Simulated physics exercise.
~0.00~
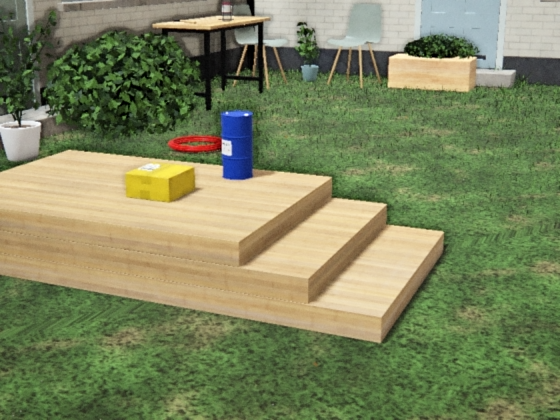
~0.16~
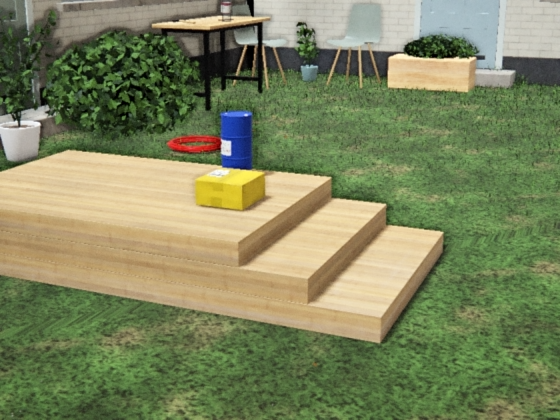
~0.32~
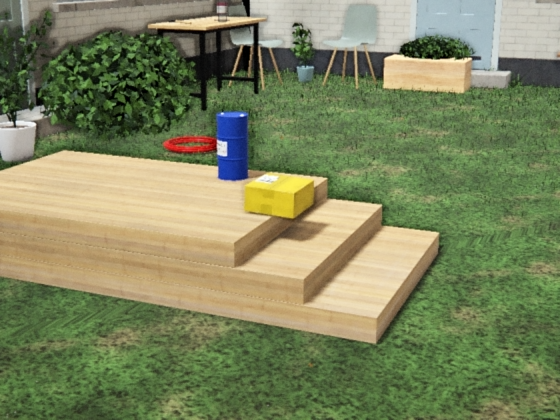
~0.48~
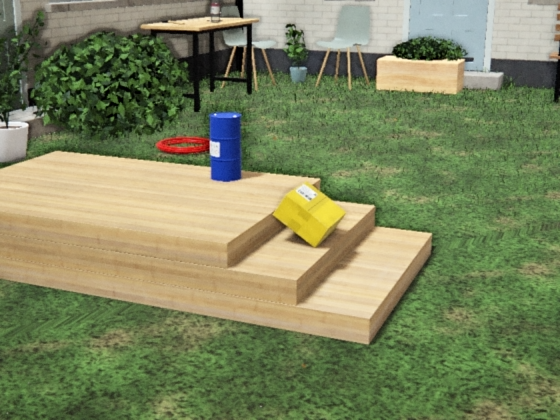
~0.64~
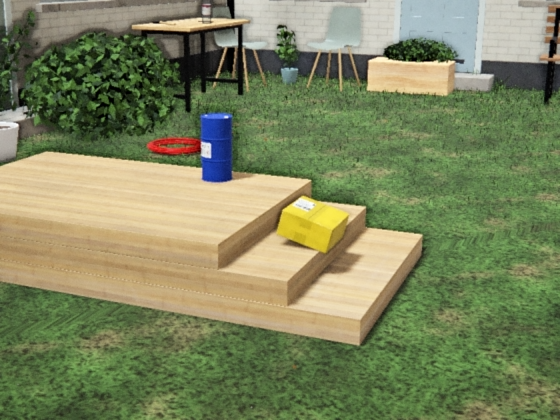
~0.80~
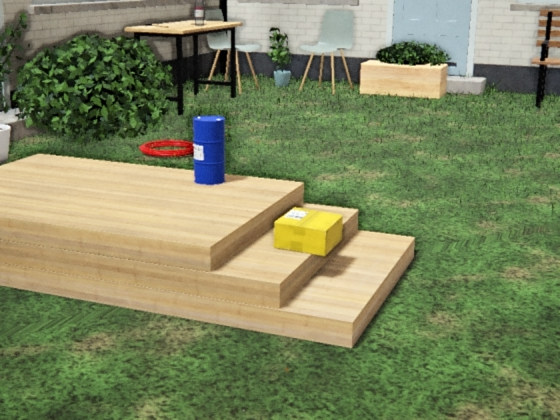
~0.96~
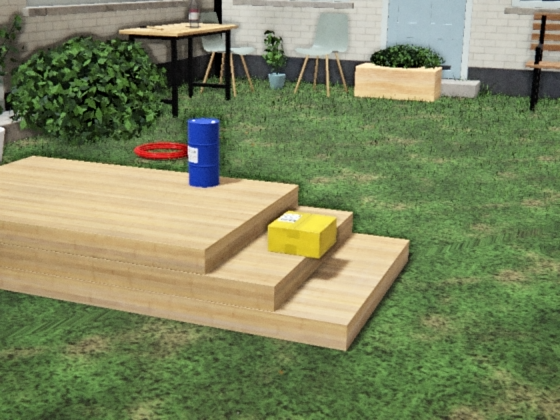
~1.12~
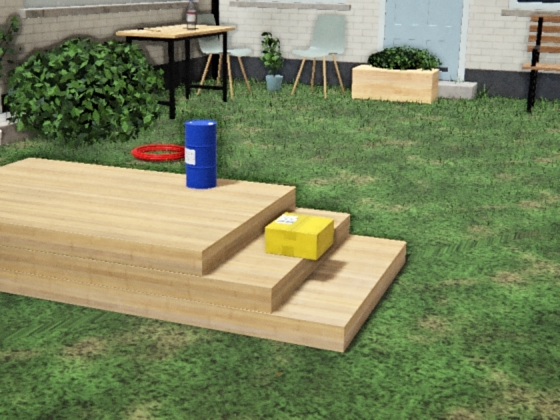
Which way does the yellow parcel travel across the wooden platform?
The yellow parcel moves to the right, toward the steps.
